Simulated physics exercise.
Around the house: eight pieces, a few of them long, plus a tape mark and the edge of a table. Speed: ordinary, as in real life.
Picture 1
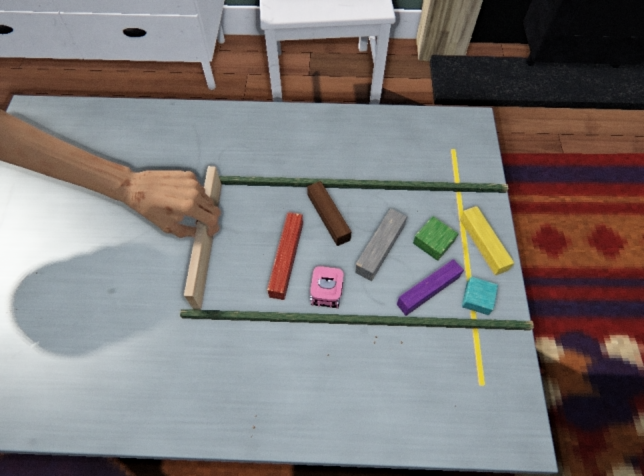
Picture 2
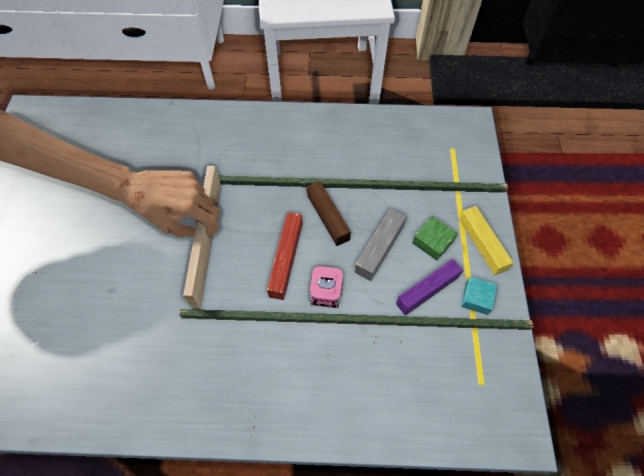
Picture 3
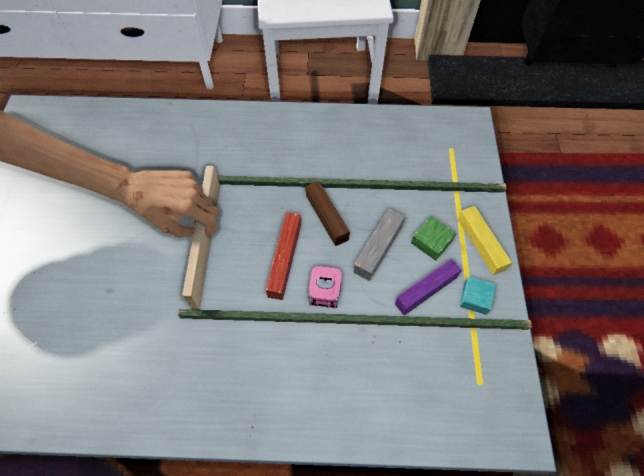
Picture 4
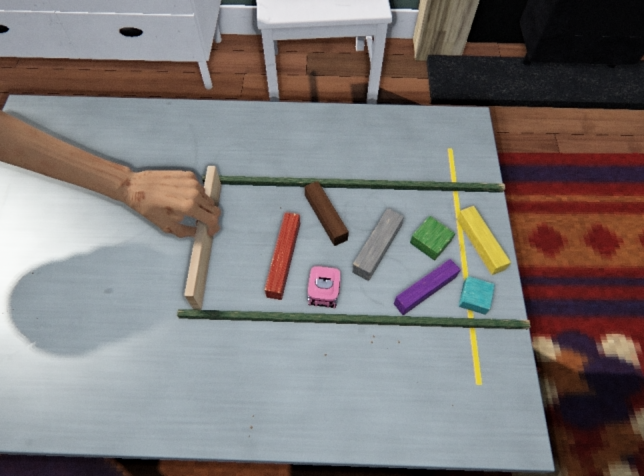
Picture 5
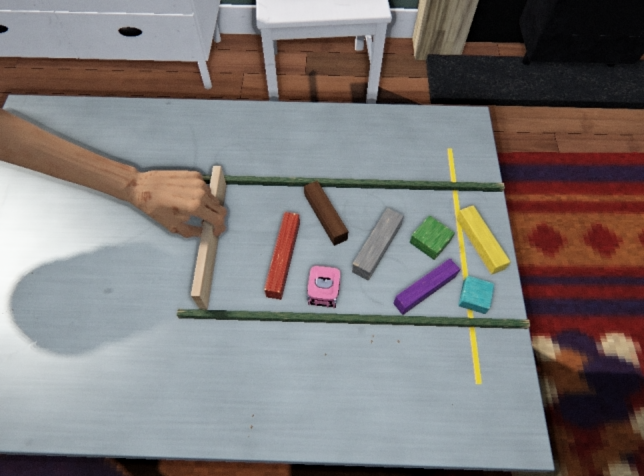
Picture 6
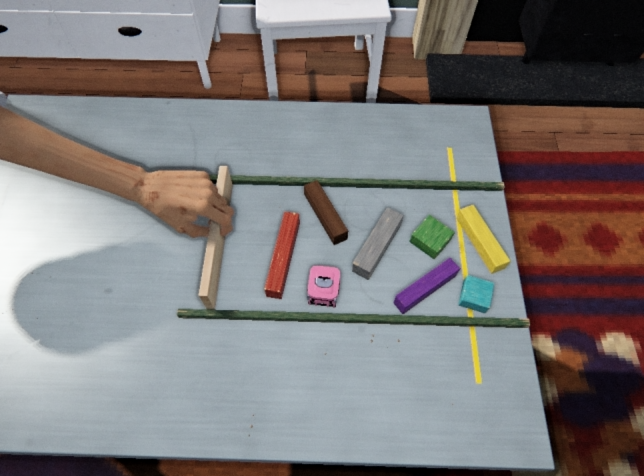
On a grey table, a hand slides a wooden board slightly right toward scattered coloured blocks.
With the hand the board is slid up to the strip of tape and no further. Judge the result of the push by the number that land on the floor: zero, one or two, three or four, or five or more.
The number that land on the floor is three or four.
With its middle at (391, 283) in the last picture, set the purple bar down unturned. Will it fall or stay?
It topples off.
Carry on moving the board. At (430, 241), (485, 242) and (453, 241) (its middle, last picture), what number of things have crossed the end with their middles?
In that order 2, 5 and 4.
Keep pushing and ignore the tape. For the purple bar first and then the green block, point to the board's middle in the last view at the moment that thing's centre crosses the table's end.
The middle is at (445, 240) when it's the purple bar, and at (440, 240) when it's the green block.
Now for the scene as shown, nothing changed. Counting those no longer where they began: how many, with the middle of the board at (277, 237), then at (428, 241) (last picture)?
At that stage 1; at the next, 8.
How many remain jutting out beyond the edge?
Overhang count: 1.
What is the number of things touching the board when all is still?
It's 2 of them.
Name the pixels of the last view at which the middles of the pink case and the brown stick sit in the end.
The pink case ends up near (503, 299), and the brown stick near (480, 215).
Soon after, none off yet; yellow bar at rest near (482, 239); turquoise block at rest near (476, 294); green block at rest near (432, 237).
Then, none off yet; yellow bar moved a little near (492, 237); turquoise block moving near (484, 298); green block moved about its own width near (465, 245).
At rest, the number that fall off is three or four; fallen, purple bar, green block, turquoise block and yellow bar.
